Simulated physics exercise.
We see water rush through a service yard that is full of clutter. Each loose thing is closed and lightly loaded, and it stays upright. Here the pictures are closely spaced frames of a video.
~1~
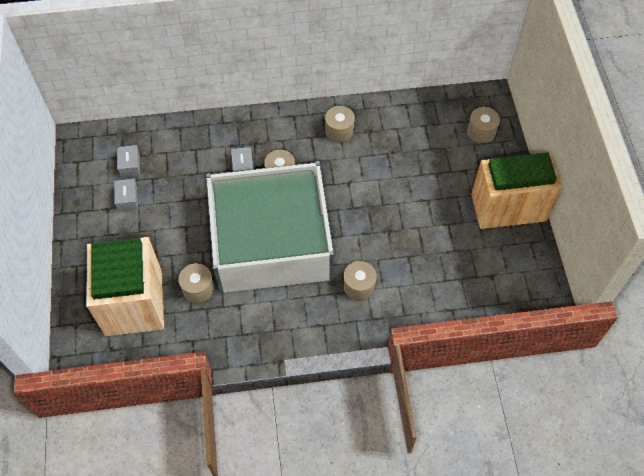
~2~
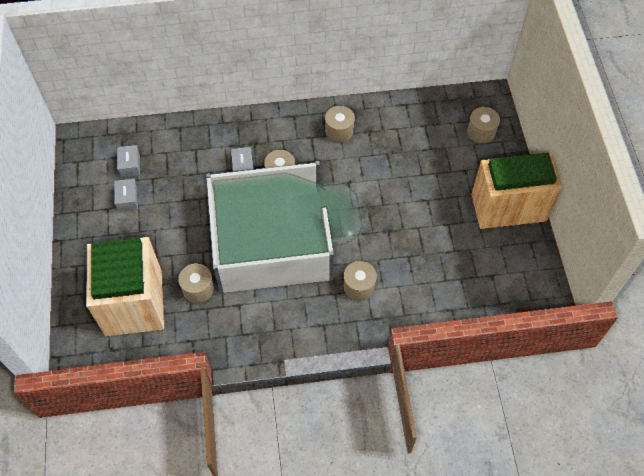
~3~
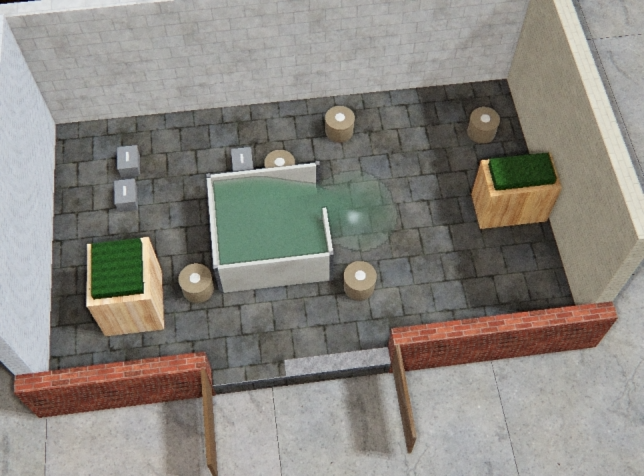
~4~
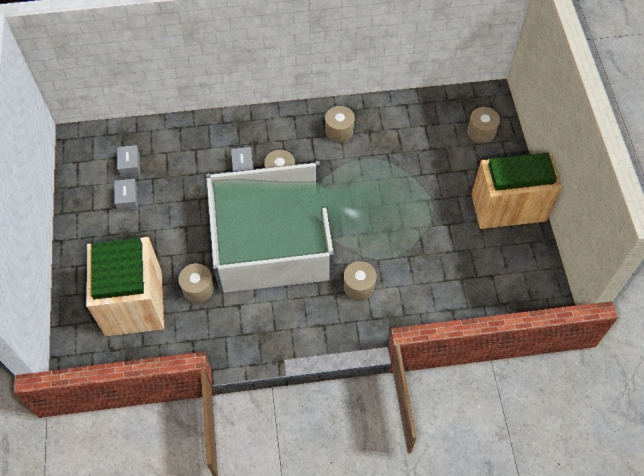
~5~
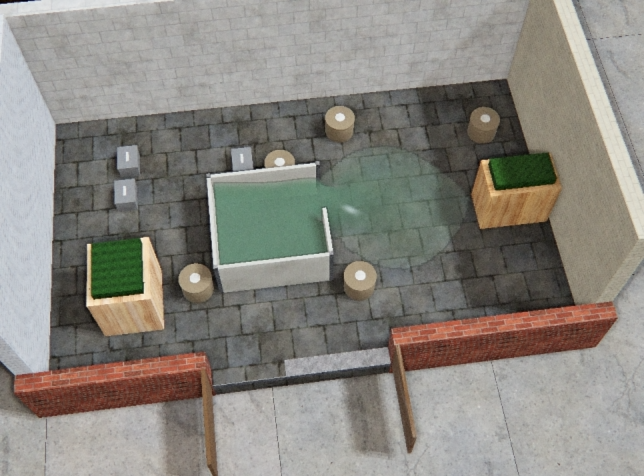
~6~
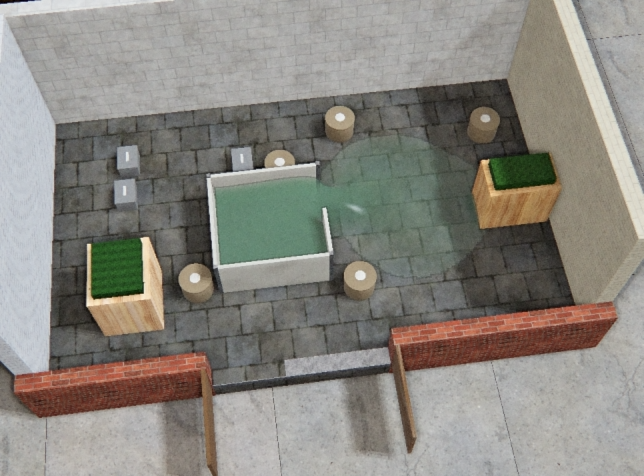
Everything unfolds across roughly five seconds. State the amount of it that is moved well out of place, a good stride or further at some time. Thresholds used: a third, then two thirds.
Lower than a third.
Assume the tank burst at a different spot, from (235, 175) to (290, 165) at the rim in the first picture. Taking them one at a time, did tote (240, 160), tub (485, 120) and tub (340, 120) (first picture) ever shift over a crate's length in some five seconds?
Working through them in order, the first gets shoved clear, the second gets shoved clear and the last gets shoved clear.
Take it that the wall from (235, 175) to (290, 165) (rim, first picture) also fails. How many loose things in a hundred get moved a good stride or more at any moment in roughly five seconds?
Roughly 50 %.
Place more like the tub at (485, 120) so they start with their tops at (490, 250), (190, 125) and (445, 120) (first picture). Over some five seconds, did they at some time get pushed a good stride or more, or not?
Outcome per entry: Knocked aside / stays where it is / knocked aside.
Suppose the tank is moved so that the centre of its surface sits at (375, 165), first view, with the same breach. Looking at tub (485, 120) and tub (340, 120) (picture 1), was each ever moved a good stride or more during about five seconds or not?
Result, in listed order - reached that distance; reached that distance.
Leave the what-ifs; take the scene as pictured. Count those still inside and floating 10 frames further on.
Exactly 1.
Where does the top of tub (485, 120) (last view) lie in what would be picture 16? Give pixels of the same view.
(498, 72).
A moment on, 0 of 8 are well off their spots; 0 afloat.
Next, 1 of 8 are well off their spots; 1 afloat.
Later, 1 of 8 are well off their spots; 1 afloat.
In the end, 1 of 8 are well off their spots, and 1 have been at some point; 1 afloat.
